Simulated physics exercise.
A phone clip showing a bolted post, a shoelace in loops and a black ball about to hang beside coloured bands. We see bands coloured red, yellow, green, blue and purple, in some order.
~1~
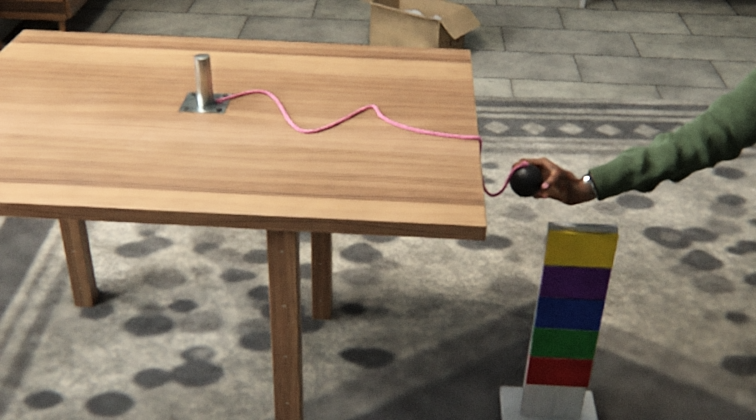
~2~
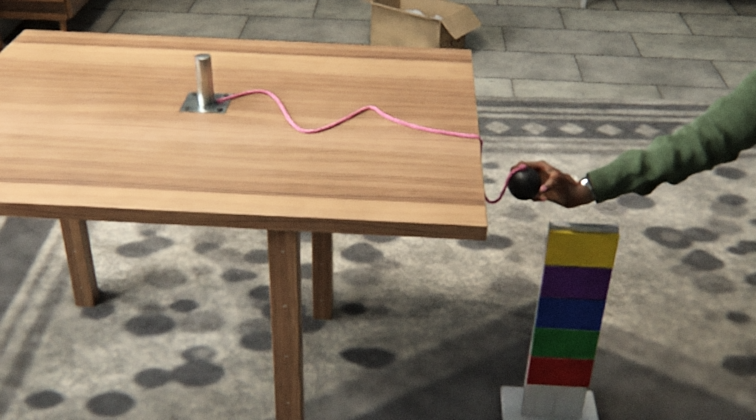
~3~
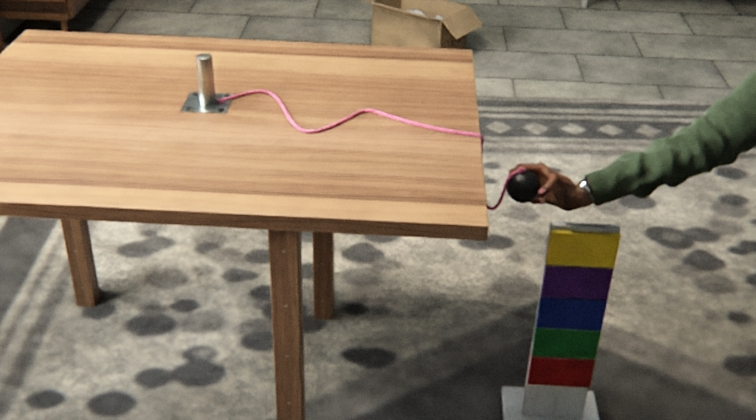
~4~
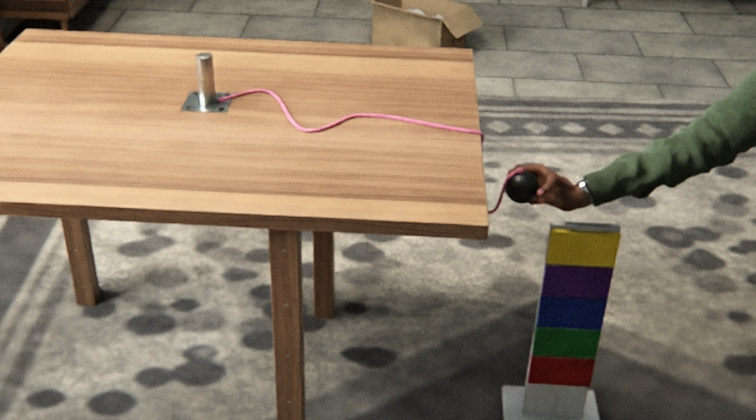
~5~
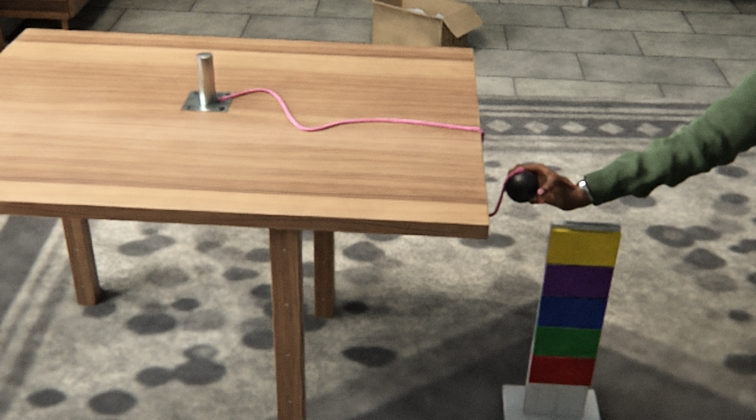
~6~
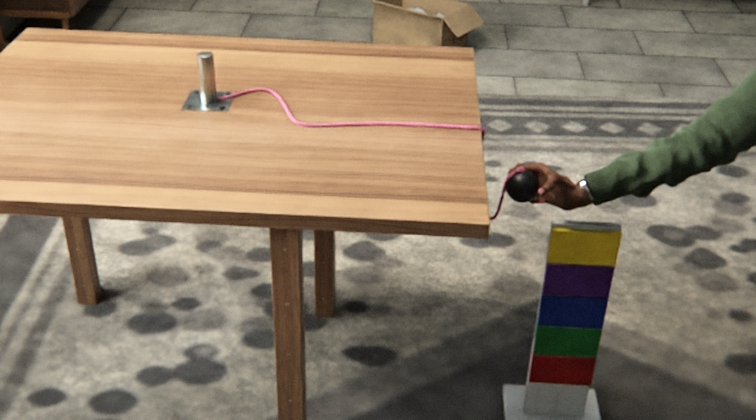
A pink cord lies in loose bends across a wooden table, running from a metal post to a black ball held by a hand at the right, near a stand of coloured bands. The bend nearest the table's edge gradually flattens, leaving a straighter line, while the hand and ball barely move.
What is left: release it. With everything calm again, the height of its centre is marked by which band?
By the green band.
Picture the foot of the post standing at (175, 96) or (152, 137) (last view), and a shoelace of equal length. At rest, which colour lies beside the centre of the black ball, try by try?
Taking them in turn: Blue; blue.
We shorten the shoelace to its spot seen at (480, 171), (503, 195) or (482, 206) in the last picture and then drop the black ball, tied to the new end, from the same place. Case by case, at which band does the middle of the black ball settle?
For the first: Yellow; for the second: Blue; for the third: Purple.
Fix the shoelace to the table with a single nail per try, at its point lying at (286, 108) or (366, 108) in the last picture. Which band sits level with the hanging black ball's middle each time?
Each in turn comes out as blue, purple.
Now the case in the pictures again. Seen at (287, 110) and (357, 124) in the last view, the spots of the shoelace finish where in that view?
At (324, 110) for the first, at (413, 118) for the second.
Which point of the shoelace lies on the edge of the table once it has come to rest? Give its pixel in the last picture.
Position: Approx. (429, 125).
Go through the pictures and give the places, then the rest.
Black ball (526, 181); yellow (581, 251); purple (575, 283); blue (570, 315); green (564, 345); red (559, 373), in the first picture.
Black ball (524, 184); shoelace through (255, 92) (292, 123) (356, 113) (424, 129) (480, 171), in the second picture.
Black ball (523, 186), in the third picture.
Black ball (522, 187); shoelace through (256, 91) (293, 122) (362, 115) (449, 128) (480, 188), in the fourth picture.
Black ball (522, 187), in the fifth picture.
Black ball (523, 186); shoelace through (257, 90) (295, 121) (383, 124) (475, 128) (481, 203), in the sixth picture.
A little later, ball near (428, 317); level with green.
Next, ball near (483, 323); level with green.
When it is over, ball near (459, 322); level with green. Its middle rests at the green band.
